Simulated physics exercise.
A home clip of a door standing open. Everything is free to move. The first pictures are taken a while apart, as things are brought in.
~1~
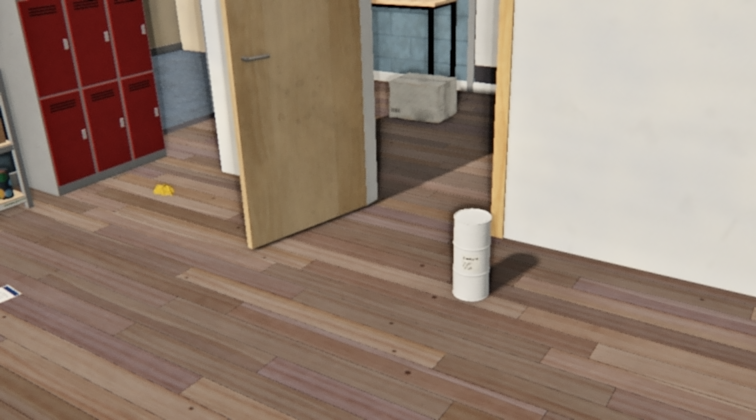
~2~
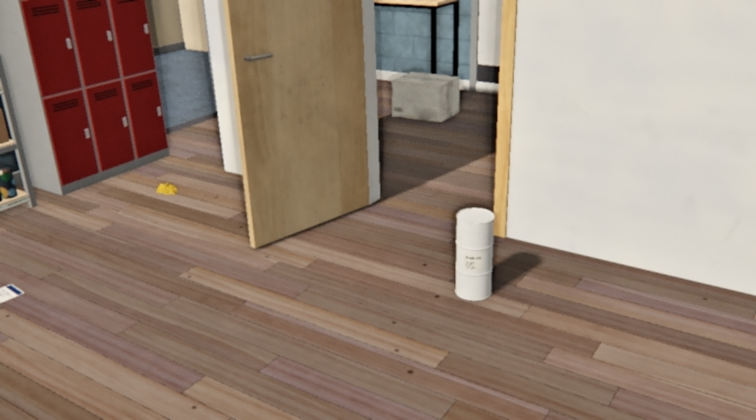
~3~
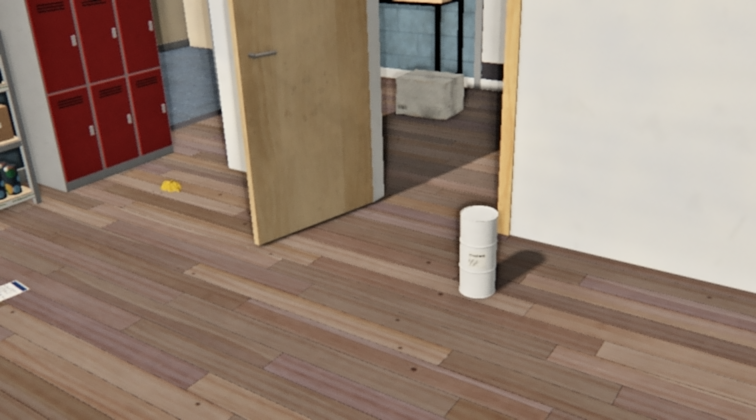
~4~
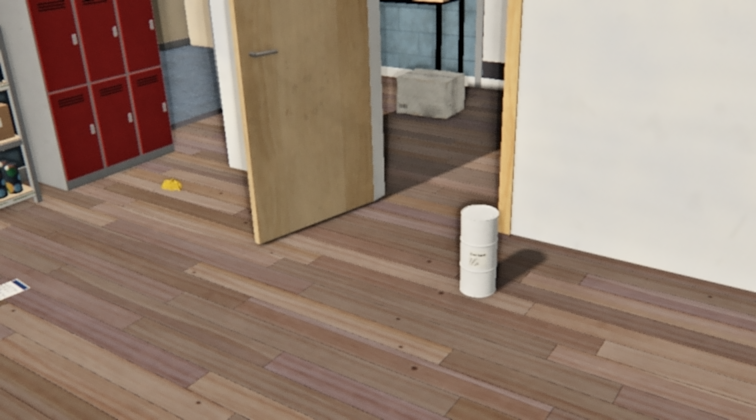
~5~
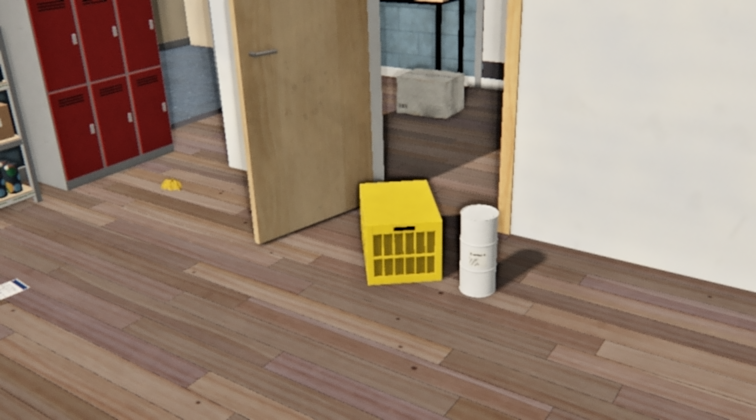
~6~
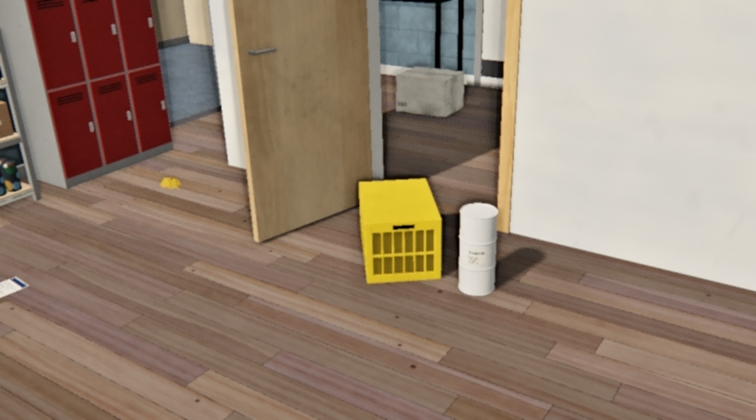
In this clip, a door stands wide open and still beside a white canister on a wooden floor, while the view shifts very slightly; then a yellow chest appears between them, and nothing else visibly moves.
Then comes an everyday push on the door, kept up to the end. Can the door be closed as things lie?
Outcome: The door jams.
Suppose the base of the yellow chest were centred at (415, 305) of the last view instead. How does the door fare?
Then it shuts.
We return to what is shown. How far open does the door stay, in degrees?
About 60°.
Then, 0.50 s on from there, door at 91°.
Then, 0.80 s on from there, door at 74°.
Then, 1.00 s on from there, door at 63°.
In the end, door at 59°; both unmoved. At the end, from the last picture's camera, yellow chest near (403, 229).
